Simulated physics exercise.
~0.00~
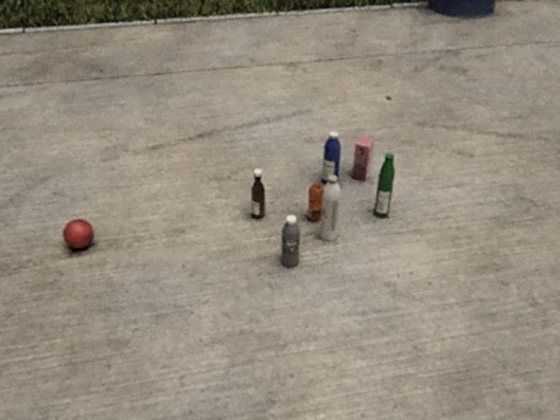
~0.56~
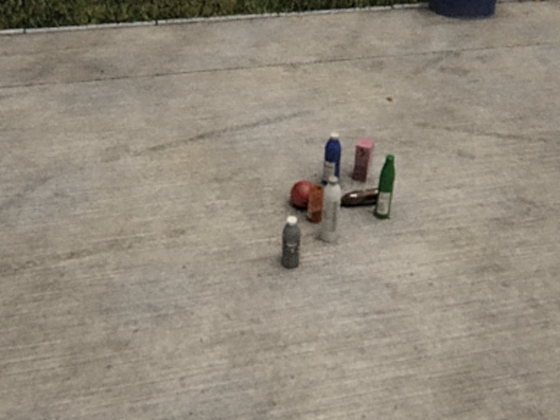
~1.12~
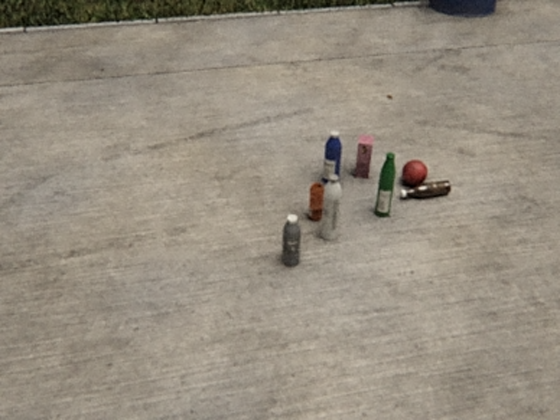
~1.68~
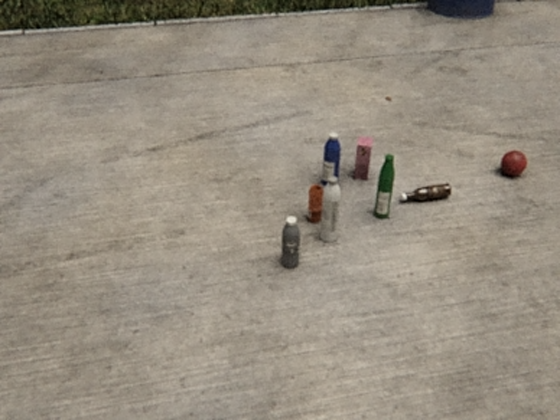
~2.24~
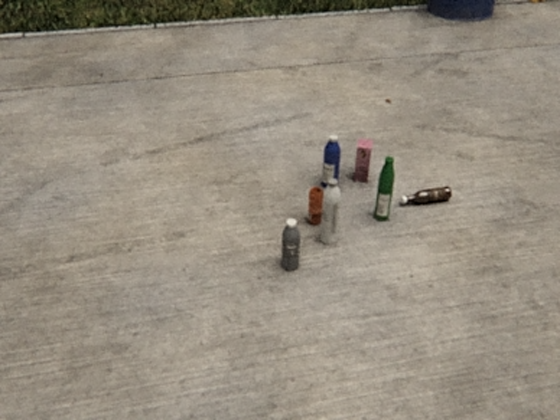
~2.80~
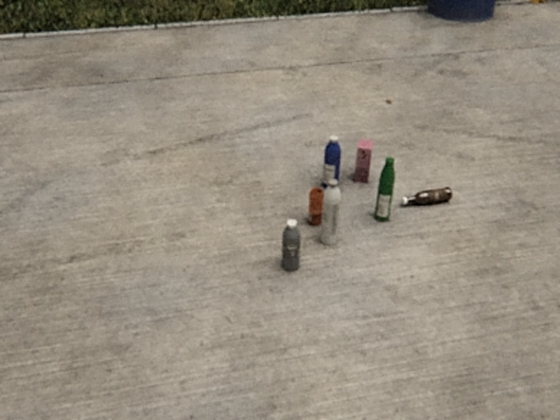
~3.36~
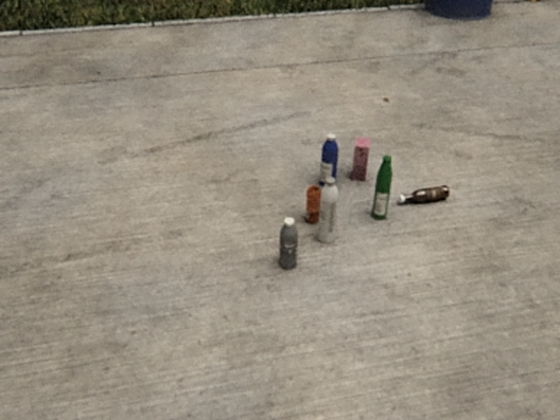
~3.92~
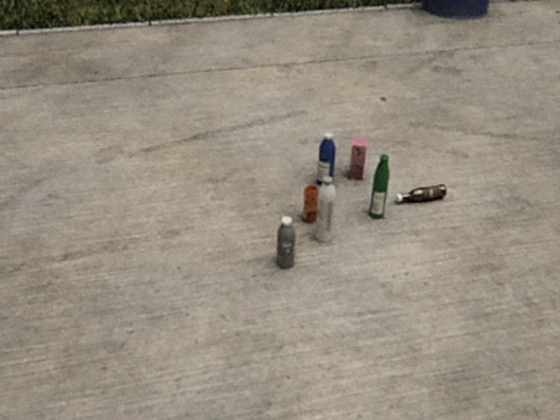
To begin with, a red ball sits at the left of a concrete floor, with a loose group of upright bottles, an orange can and a pink carton to its right. The ball moves right into the group, and the dark brown bottle goes over onto its side. Ball and bottle both travel on to the right, ending up beyond the green bottle. The brown bottle comes to rest there while the ball keeps going right and leaves the view. At the end, the brown bottle lies on its side, and everything else in the group still stands in place.
